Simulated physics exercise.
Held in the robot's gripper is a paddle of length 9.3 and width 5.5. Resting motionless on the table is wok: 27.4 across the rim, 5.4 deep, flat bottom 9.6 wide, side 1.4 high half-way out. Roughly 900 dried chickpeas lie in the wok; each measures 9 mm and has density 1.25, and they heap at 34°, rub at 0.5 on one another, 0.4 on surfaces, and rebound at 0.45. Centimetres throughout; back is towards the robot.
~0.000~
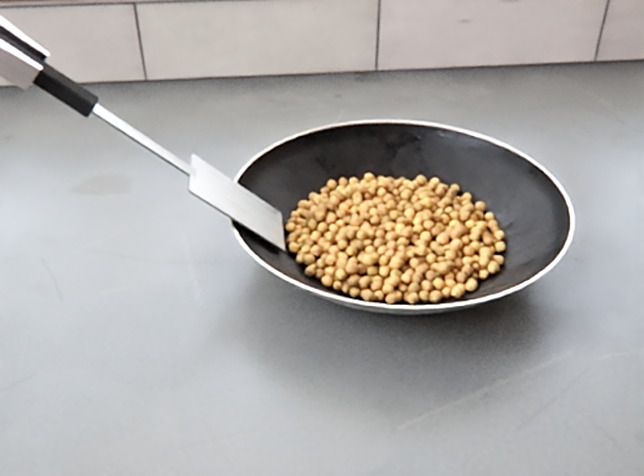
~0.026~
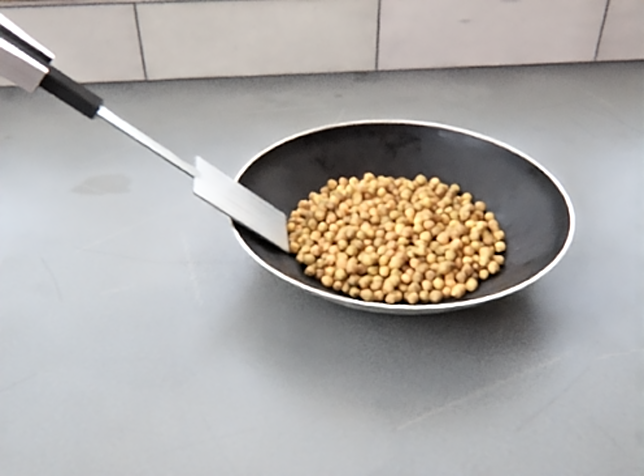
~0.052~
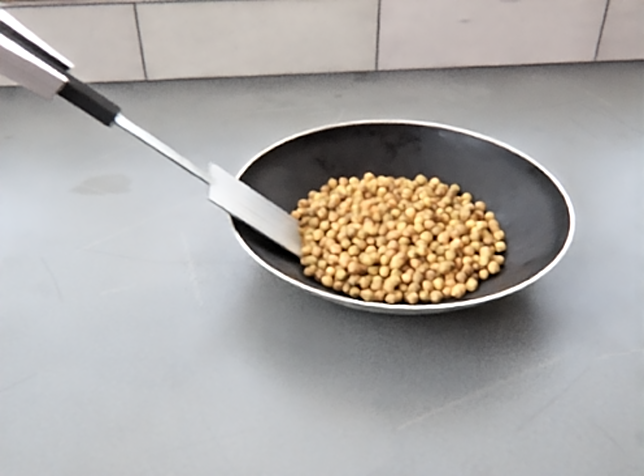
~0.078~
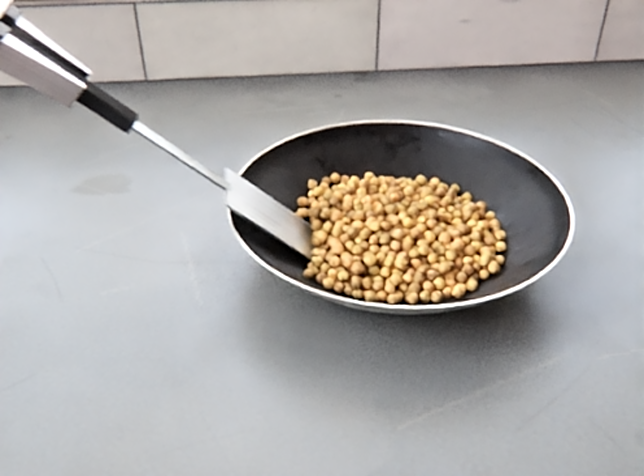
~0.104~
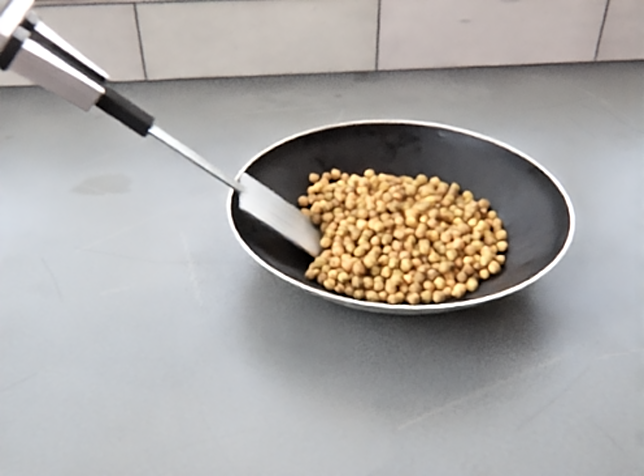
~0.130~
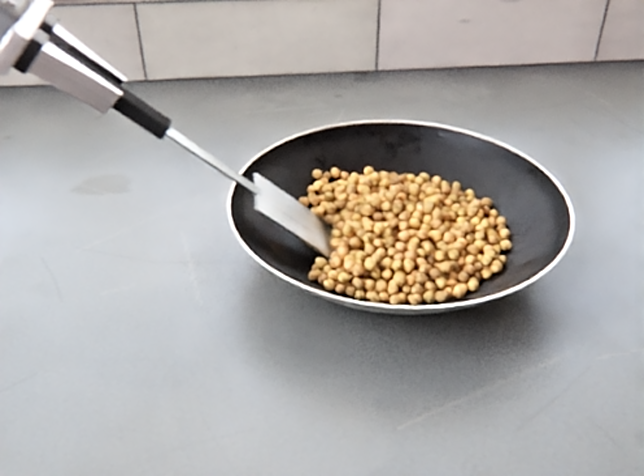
The footage shows a robot gripper holding a flat metal paddle at the left side of a black wok heaped with dried chickpeas; the paddle moves slowly rightward into the wok, pushing the nearest chickpeas slightly to the right.
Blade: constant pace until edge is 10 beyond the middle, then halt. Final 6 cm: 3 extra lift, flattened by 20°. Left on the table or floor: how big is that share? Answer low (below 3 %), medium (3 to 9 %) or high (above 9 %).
Medium.
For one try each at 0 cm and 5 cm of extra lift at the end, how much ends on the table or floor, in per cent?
Estimates, in order: 5 % then 10 %.
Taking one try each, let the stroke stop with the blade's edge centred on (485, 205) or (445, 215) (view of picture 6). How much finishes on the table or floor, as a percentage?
0 % and 0 %.
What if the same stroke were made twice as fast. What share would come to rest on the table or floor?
It would be roughly 20 percent.
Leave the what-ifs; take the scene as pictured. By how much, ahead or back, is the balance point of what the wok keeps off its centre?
Some 3.5 cm ahead.
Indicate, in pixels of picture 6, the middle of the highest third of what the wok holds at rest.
It is centred around (488, 213).
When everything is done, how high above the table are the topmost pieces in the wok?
About 6.0 cm above the table.
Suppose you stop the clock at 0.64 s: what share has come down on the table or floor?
About 6 per cent.
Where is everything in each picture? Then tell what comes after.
The first picture shows the paddle top edge at (190, 172), sloping 42°; upper third of the load around (393, 228), from x 290 to 500, top at y 180; 900 in the wok.
The second picture shows the paddle top edge at (195, 174), sloping 42°; upper third of the load around (394, 228), from x 290 to 500, top at y 180.
The third picture shows the paddle top edge at (210, 181), sloping 42°; upper third of the load around (392, 226), from x 295 to 500, top at y 180.
The fourth picture shows the paddle top edge at (226, 186), sloping 42°; upper third of the load around (391, 221), from x 295 to 500, top at y 175.
The fifth picture shows the paddle top edge at (241, 189), sloping 42°; upper third of the load around (396, 220), from x 300 to 505, top at y 175.
The sixth picture shows the paddle top edge at (256, 191), sloping 42°; upper third of the load around (400, 217), from x 305 to 505, top at y 170; 900 in the wok.
After 0.25 s, sloping 42°, highest piece 4 above the table; 900 in the wok.
After 0.37 s, sloping 34°, highest piece 6 above the table; 900 in the wok.
After 0.64 s, sloping 22°, highest piece 7 above the table; 846 in the wok, 51 on the table or floor, 3 on the blade or in flight.
After 1.69 s, sloping 22°, highest piece 6 above the table; 846 in the wok, 54 on the table or floor.
In the end, 846 in the wok, 54 on the table or floor. That is 6 % on the table or floor.
